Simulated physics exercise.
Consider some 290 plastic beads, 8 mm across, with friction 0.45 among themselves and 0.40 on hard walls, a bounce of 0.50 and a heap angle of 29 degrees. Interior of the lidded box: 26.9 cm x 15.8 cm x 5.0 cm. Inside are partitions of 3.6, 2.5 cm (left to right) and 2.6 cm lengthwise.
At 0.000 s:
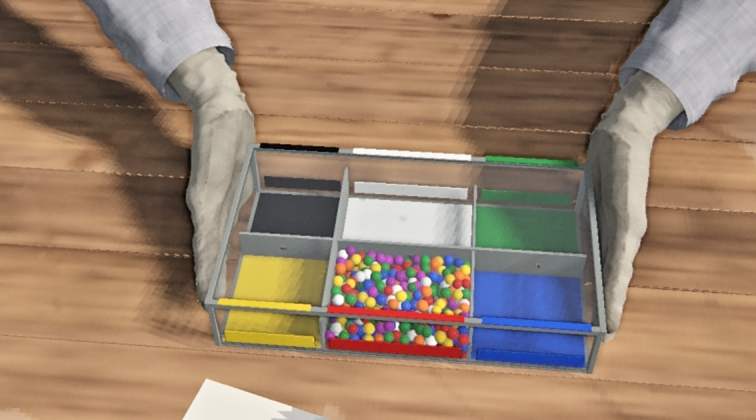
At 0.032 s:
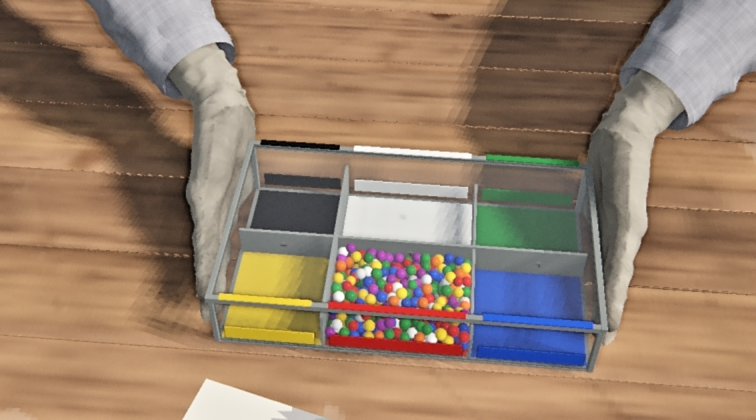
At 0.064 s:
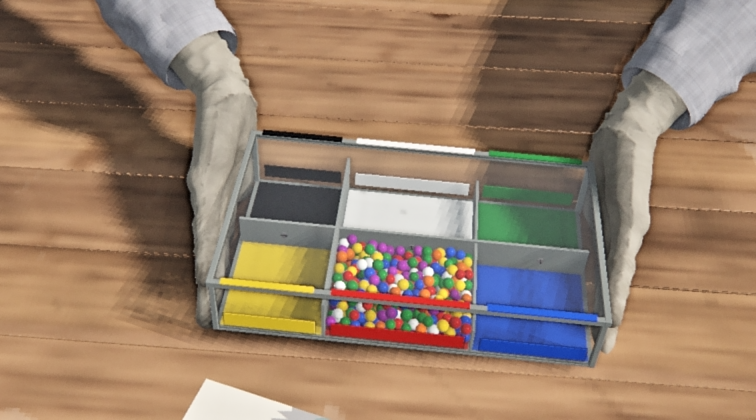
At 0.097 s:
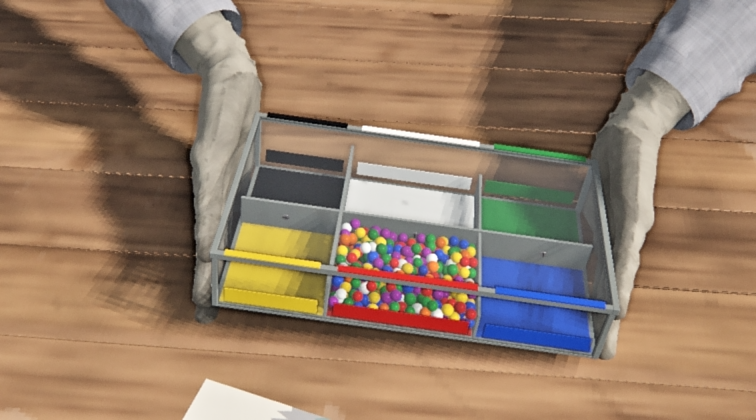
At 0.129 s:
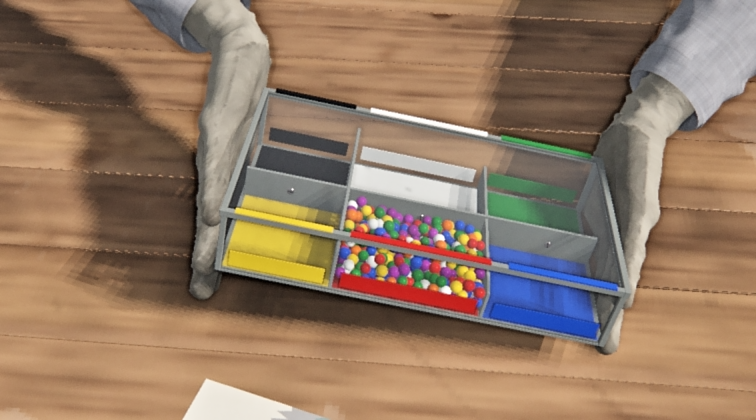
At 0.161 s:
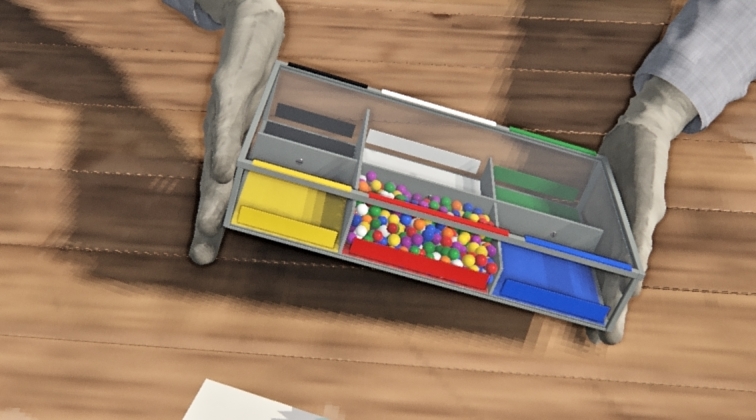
Colorful beads filled the red section of a clear, divided box while its other sections sat empty, and two pale hands lifted and tilted the box above a wooden table, lowering its right side.
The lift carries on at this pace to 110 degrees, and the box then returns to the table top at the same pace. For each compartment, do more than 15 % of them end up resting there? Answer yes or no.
Red: No, blue: No, green: Yes, yellow: No, white: No, black: No.
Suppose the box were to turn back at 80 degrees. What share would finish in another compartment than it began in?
Near 80 in a hundred.
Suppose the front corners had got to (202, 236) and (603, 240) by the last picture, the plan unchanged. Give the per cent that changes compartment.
In that case close to 95 per cent.
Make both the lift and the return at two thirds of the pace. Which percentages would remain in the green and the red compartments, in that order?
In that case green keeps 90 per cent while red keeps 0 per cent.
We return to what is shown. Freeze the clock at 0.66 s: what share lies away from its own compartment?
Around 60 in a hundred.
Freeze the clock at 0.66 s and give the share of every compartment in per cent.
Red 40 %, blue 15 %, green 35 %, yellow 0 %, white 15 %, black 0 %.
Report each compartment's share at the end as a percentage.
Red: 5 %, blue: 5 %, green: 90 %, yellow: 0 %, white: 5 %, black: 0 %.
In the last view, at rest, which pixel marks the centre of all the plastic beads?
I'd put it at about (536, 227).
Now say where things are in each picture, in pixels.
Box tilt 0 degrees, front corners at (211, 301) and (599, 329); red 100 %, in the first picture.
Box tilt 1 degrees, front corners at (212, 296) and (601, 327), in the second picture.
Box tilt 4 degrees, front corners at (213, 281) and (605, 320), lowest corner right back, in the third picture.
Box tilt 8 degrees, front corners at (217, 252) and (612, 308), lowest corner right back, in the fourth picture.
Box tilt 15 degrees, front corners at (227, 210) and (624, 291), lowest corner right back, in the fifth picture.
Box tilt 22 degrees, front corners at (243, 162) and (637, 273), lowest corner right back; red 100 %. Its pace works out near 215 degrees a second, in the sixth picture.
After 0.66 s, tilt 109 degrees; red 40 %, blue 15 %, green 35 %, white 15 %.
Then, at 0.99 s, tilt 46 degrees; red 5 %, blue 5 %, green 90 %.
Then, at 1.41 s, tilt 0 degrees; red 5 %, blue 5 %, green 90 %, white 5 %.
At rest (1.8 s), red 5 %, blue 5 %, green 90 %, yellow 0 %, white 5 %, black 0 %.
